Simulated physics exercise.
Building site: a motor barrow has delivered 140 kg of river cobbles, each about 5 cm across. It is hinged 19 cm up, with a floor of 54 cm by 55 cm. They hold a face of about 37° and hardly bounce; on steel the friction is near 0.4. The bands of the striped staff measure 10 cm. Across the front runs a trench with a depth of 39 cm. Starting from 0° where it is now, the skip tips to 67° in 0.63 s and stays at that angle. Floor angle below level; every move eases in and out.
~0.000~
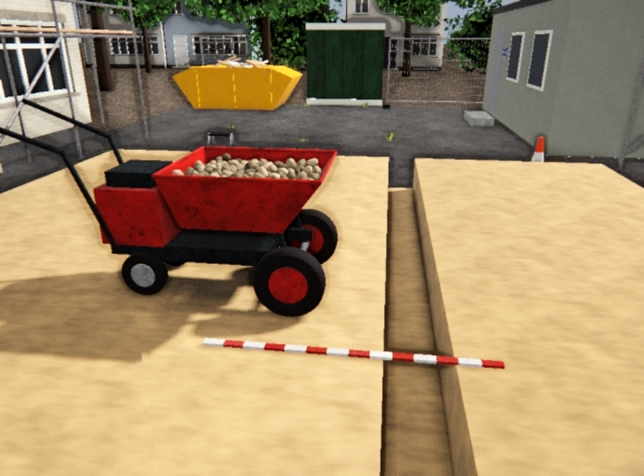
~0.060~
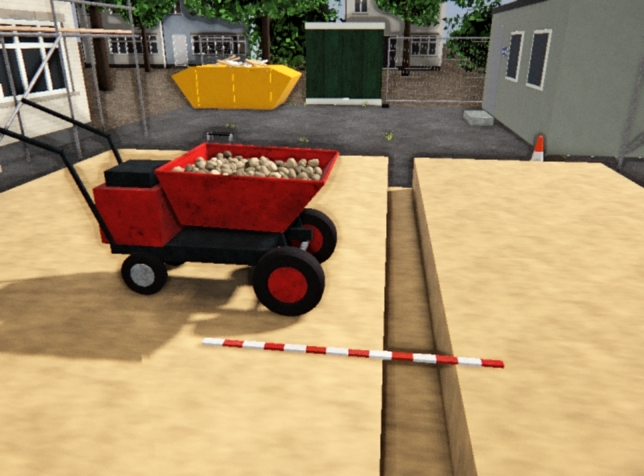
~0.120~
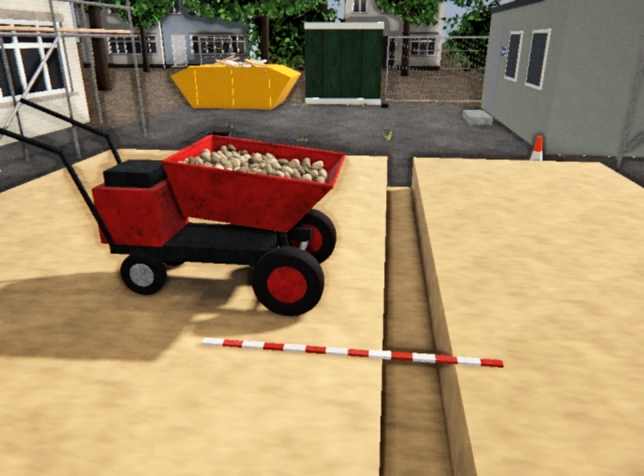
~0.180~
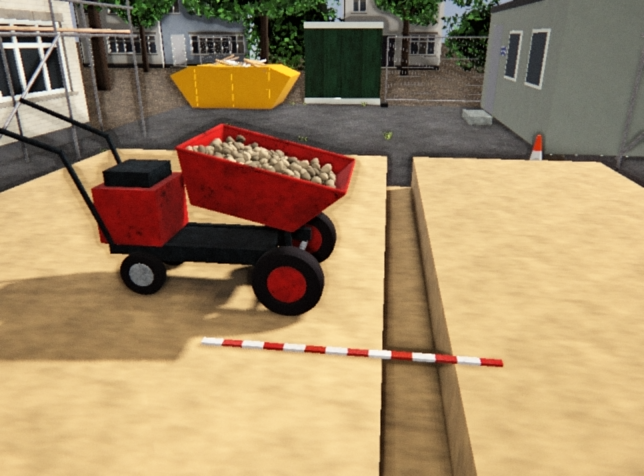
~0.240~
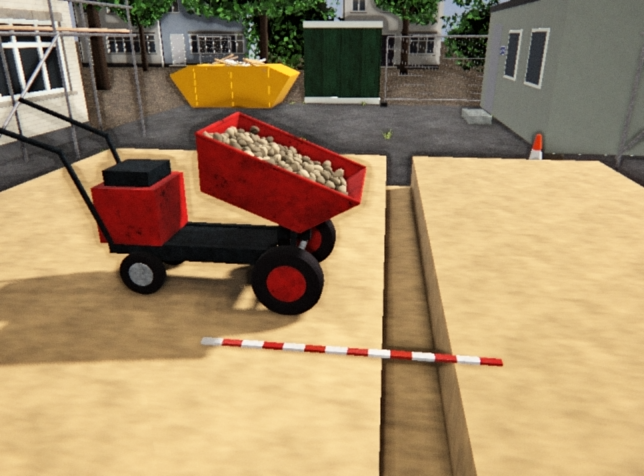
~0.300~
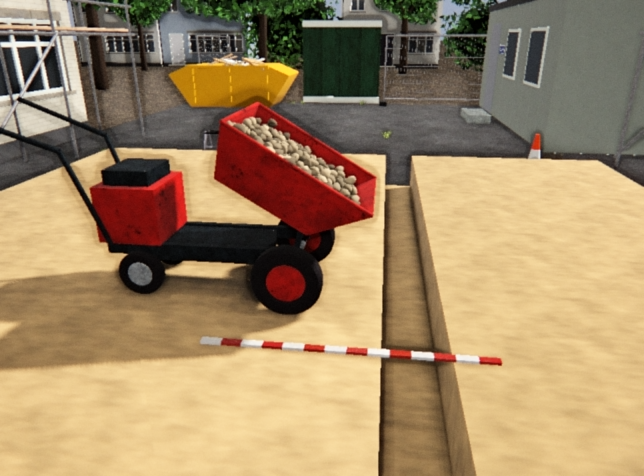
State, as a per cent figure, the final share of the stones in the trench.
The final share is about 53 per cent.
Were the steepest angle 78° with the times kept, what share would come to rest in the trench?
In that case some 50 per cent.
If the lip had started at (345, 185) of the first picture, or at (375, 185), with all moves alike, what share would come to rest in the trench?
I'd expect close to 35 per cent at the first and 15 per cent at the second.
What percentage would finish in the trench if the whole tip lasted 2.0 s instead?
It would come to roughly 80 per cent.
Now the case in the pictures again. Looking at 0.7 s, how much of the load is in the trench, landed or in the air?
15 per cent, give or take.
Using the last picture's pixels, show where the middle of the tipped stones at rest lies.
Their middle ends up near (432, 326).
After 0.5 s the floor is at 56°; 100 % in the skip; the foremost stones are at (386, 231).
After 0.7 s the floor is at 67°; 76 % in the skip, 16 % in the trench, 8 % past the trench; the foremost stones are at (464, 300).
After 1.1 s the floor is at 67°; 26 % in the skip, 29 % in the trench, 45 % past the trench; the foremost stones are at (638, 319).
After 3.0 s the floor is at 67°; 0 % in the skip, 53 % in the trench, 47 % past the trench; the foremost stones are past the picture's edge.
